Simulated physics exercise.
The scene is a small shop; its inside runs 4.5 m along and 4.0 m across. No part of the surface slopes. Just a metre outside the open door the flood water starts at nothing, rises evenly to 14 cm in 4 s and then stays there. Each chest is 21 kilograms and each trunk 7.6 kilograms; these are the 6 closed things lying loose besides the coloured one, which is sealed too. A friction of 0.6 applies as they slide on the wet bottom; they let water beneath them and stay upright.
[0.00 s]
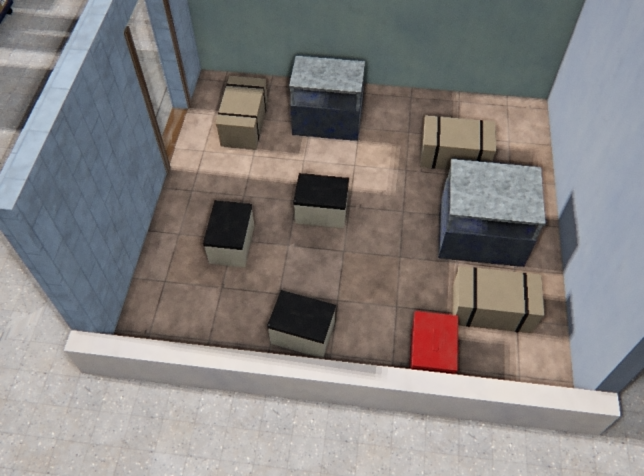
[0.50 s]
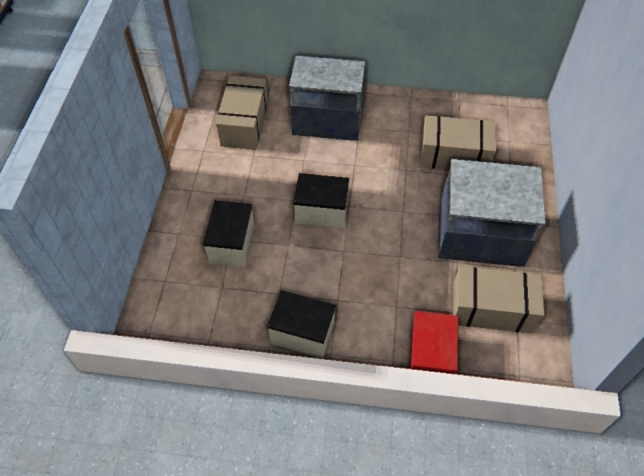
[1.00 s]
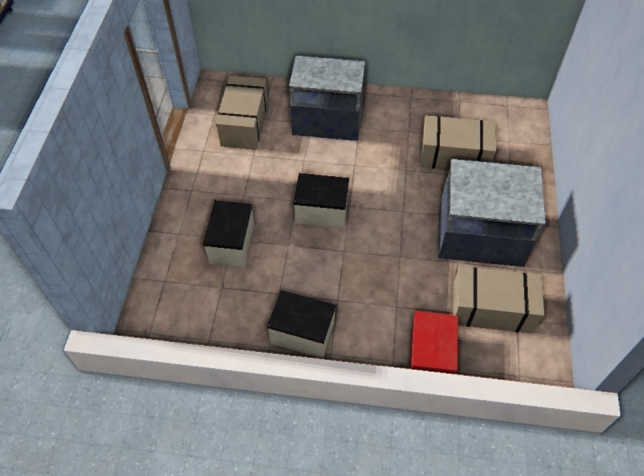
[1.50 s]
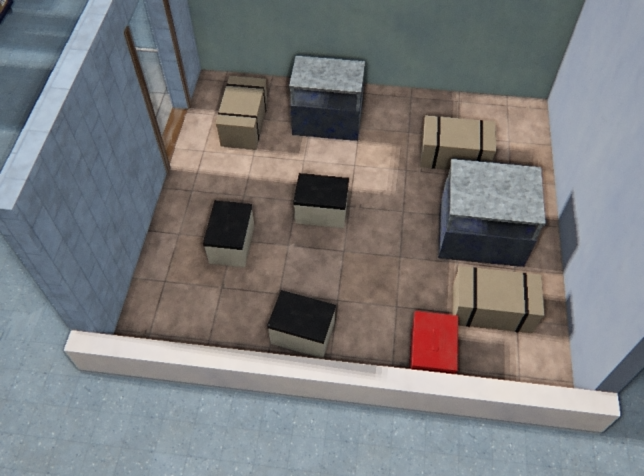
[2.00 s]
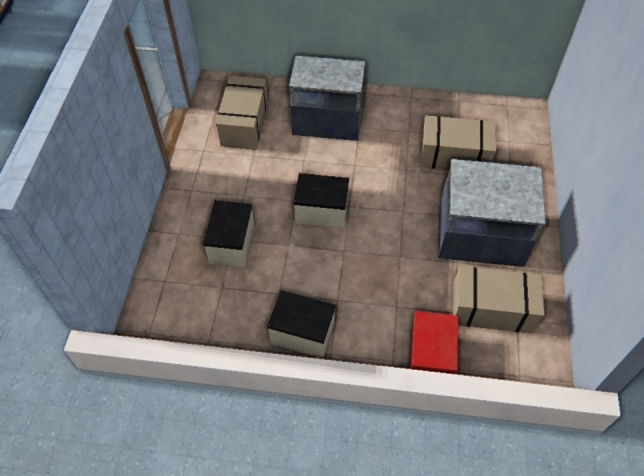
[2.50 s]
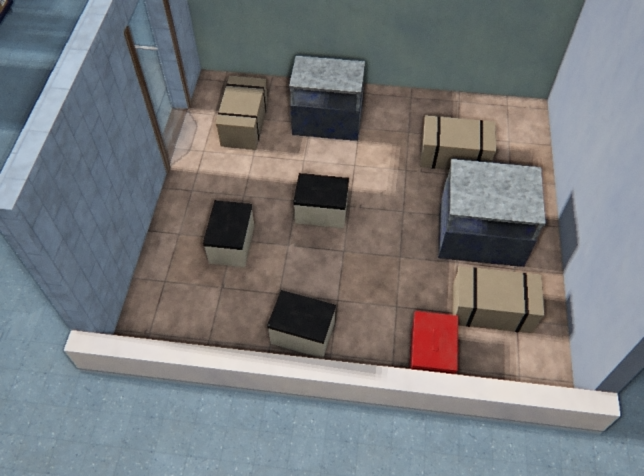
A small shop with a tiled floor, blue side walls and a green back wall is seen from high above its low, pale front wall. A red chest sits near the front right, with three black-topped pale boxes across the middle and left, and strapped tan boxes and grey-topped dark blocks behind and beside them. Nothing inside shifts and the view stays still, while the paving outside turns from pale grey to bluish.
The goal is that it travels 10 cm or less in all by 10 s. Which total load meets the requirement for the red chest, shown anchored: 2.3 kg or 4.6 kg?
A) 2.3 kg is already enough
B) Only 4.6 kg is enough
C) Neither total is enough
Answer: A.
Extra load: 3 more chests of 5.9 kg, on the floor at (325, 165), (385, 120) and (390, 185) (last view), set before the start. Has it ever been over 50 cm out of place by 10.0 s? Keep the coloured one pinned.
Taking them in turn, the first is beyond the line, the second beyond the line and the third beyond the line.
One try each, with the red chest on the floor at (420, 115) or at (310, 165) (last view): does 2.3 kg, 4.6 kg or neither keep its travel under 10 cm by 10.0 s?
Going in order: Neither weight works, neither weight works.
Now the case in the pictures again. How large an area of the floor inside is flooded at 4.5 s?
Roughly 3.5 m2.
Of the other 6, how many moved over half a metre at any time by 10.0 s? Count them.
Total: 0.
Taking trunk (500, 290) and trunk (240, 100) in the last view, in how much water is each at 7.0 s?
Some 0 cm at the first, some 4 cm at the second.
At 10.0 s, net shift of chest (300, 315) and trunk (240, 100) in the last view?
First 0 cm, then 40 cm.
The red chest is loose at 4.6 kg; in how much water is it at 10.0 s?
About 2 cm.
After 3.5 s the red chest would be 0 cm from its start with 2.3 kg and 0 cm from its start with 4.6 kg; 0 cm of water round it then.
After 4.5 s the red chest would be 0 cm from its start with 2.3 kg and 0 cm from its start with 4.6 kg; 0 cm of water round it then.
After 7.0 s the red chest would be 0 cm from its start with 2.3 kg and 0 cm from its start with 4.6 kg; 0 cm of water round it then.
After 10.0 s the red chest would be 1 cm from its start with 2.3 kg and 0 cm from its start with 4.6 kg; 2 cm of water round it then.
